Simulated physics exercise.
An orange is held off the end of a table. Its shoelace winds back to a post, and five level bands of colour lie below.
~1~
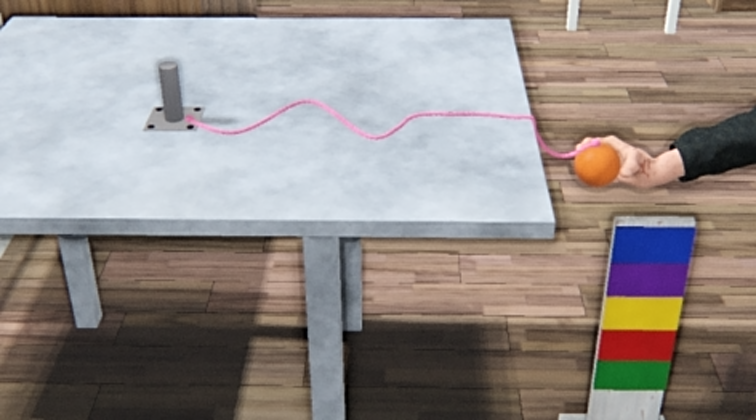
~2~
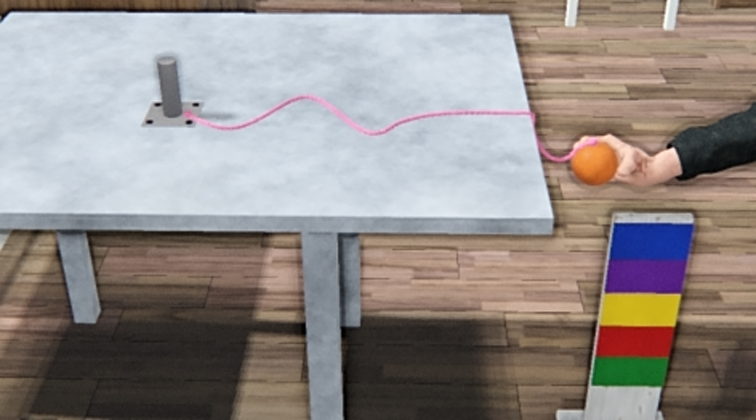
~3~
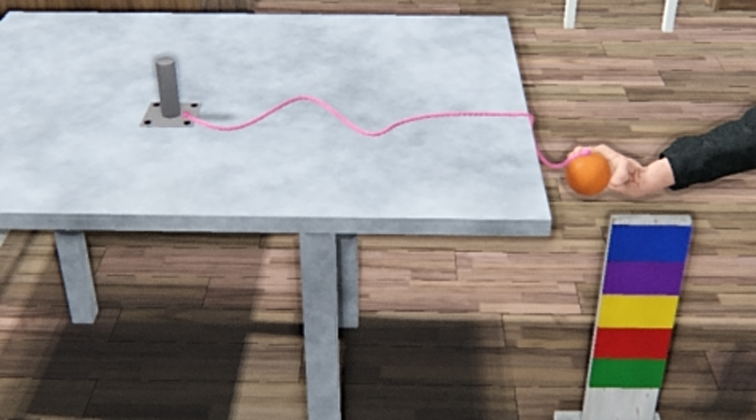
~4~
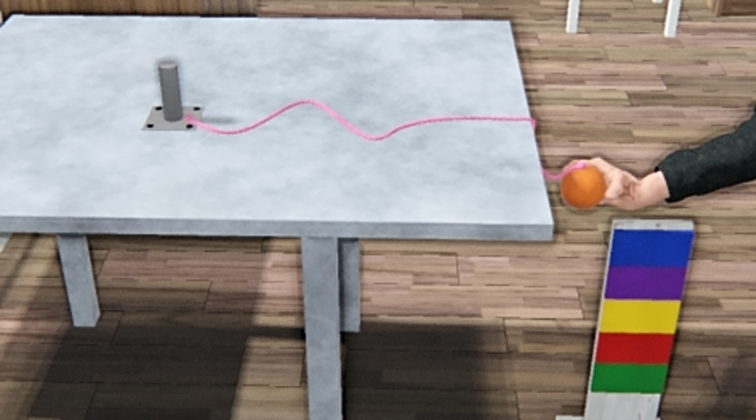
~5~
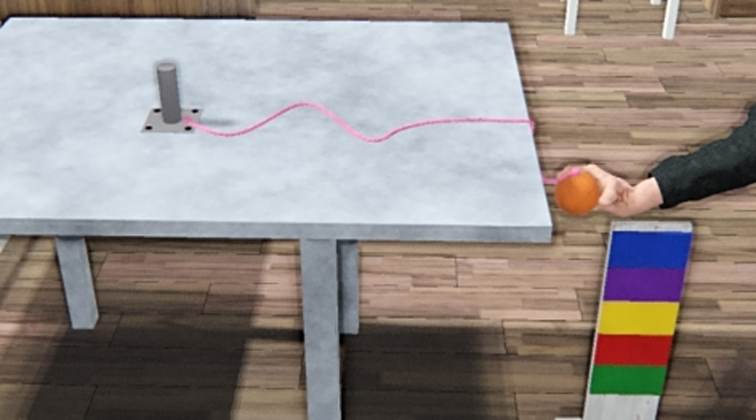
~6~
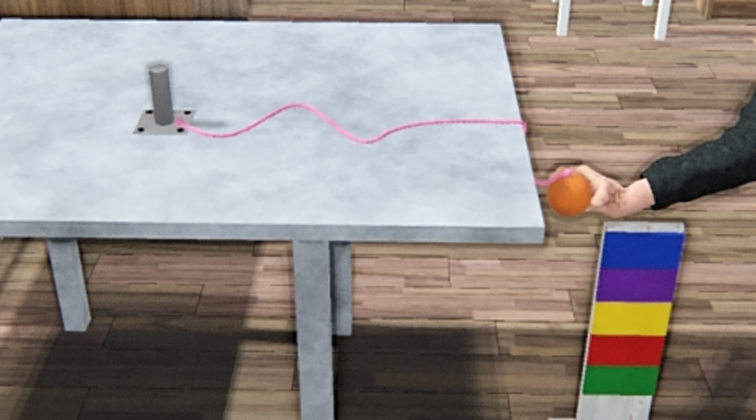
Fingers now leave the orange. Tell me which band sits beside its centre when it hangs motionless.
The yellow one sits beside it.
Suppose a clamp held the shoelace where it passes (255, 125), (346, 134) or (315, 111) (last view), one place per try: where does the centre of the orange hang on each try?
(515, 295), (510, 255), (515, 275).
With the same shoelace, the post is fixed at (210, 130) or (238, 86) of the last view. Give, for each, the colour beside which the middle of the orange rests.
Red; red.
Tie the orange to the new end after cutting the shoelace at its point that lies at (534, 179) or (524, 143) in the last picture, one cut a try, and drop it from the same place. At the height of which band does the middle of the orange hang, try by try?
Cut one gives purple; cut two gives blue.
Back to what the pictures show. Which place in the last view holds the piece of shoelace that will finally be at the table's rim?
It's the one at (427, 123).
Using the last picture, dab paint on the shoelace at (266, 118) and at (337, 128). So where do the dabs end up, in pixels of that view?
(295, 123) for the first, (406, 125) for the second.
Early on, orange near (479, 309); level with yellow.
Midway, orange near (526, 312); level with yellow.
Finally, orange near (513, 312); level with yellow. Its centre hangs level with the yellow band.
